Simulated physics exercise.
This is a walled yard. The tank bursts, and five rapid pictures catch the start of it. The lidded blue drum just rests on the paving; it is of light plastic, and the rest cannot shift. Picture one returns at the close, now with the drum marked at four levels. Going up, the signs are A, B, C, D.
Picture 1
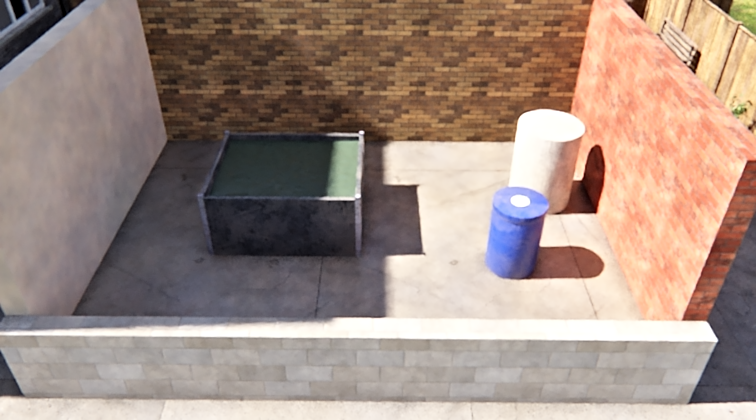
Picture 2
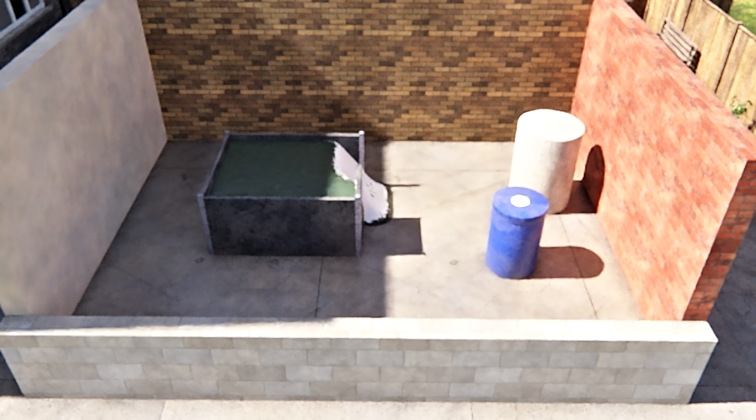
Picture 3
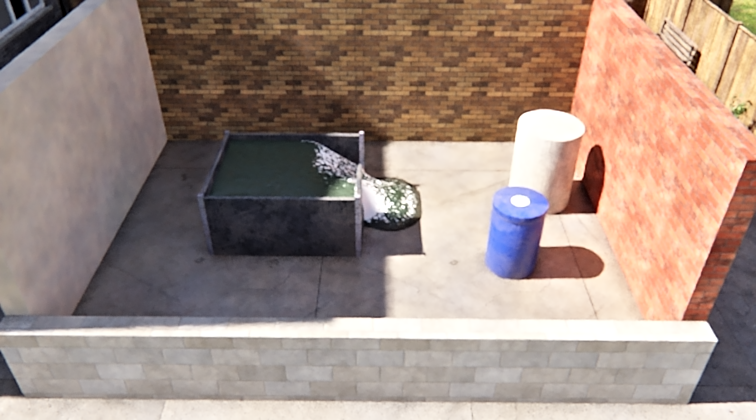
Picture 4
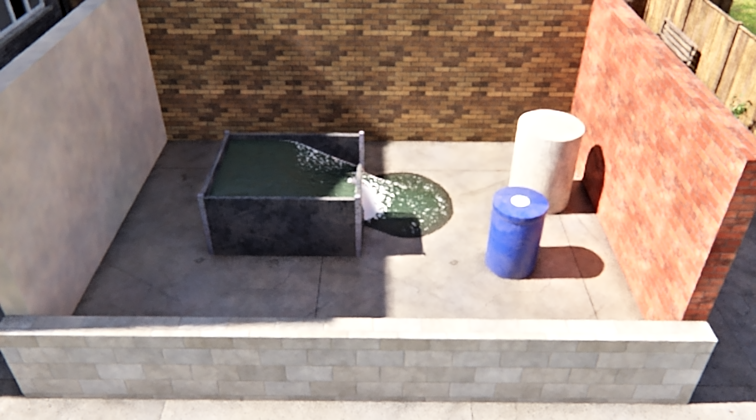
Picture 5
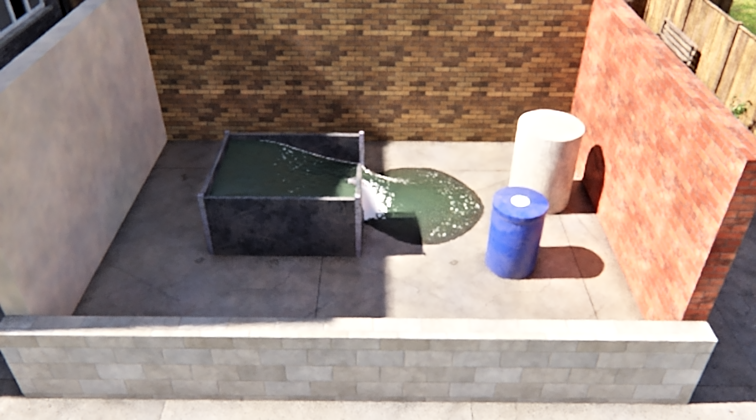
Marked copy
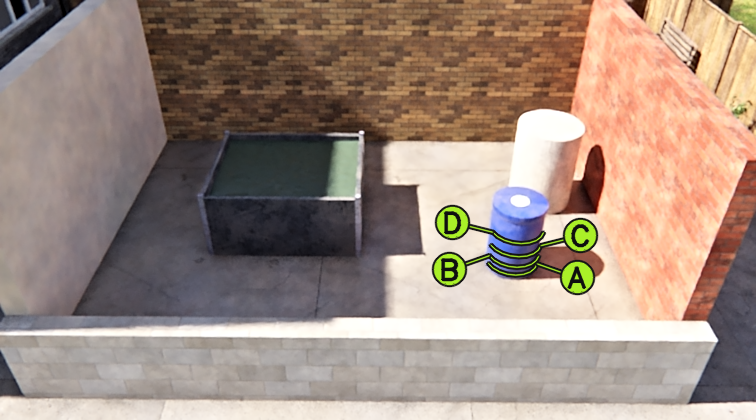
A dark tank of green water opens on its right side and water spreads rightward.
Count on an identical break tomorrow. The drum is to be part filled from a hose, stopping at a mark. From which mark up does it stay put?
B is the one.
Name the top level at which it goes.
That would be A.
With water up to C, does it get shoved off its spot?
No, that is safe.
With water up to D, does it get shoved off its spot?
No, not at all.
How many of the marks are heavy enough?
Three.
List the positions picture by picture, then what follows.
In the first picture, lid of the blue drum at (520, 201); tank full, its middle at (288, 169).
In the second picture, 1 % of the ground under water, its edge towards the drum at (382, 214).
In the third picture, 3 % of the ground under water, its edge towards the drum at (407, 219).
In the fourth picture, 6 % of the ground under water, its edge towards the drum at (428, 229).
In the fifth picture, lid of the blue drum at (520, 201); 9 % of the ground under water, its edge towards the drum at (464, 226).
In lime, A at (515, 275); B at (517, 267); C at (518, 256); D at (521, 243); from the bottom up A, B, C, D.
For level A, it is pushed about 5 times its own width away.
For level B, it shifts by a finger or two and stays.
For level C, it does not move.
For level D, it does not move.
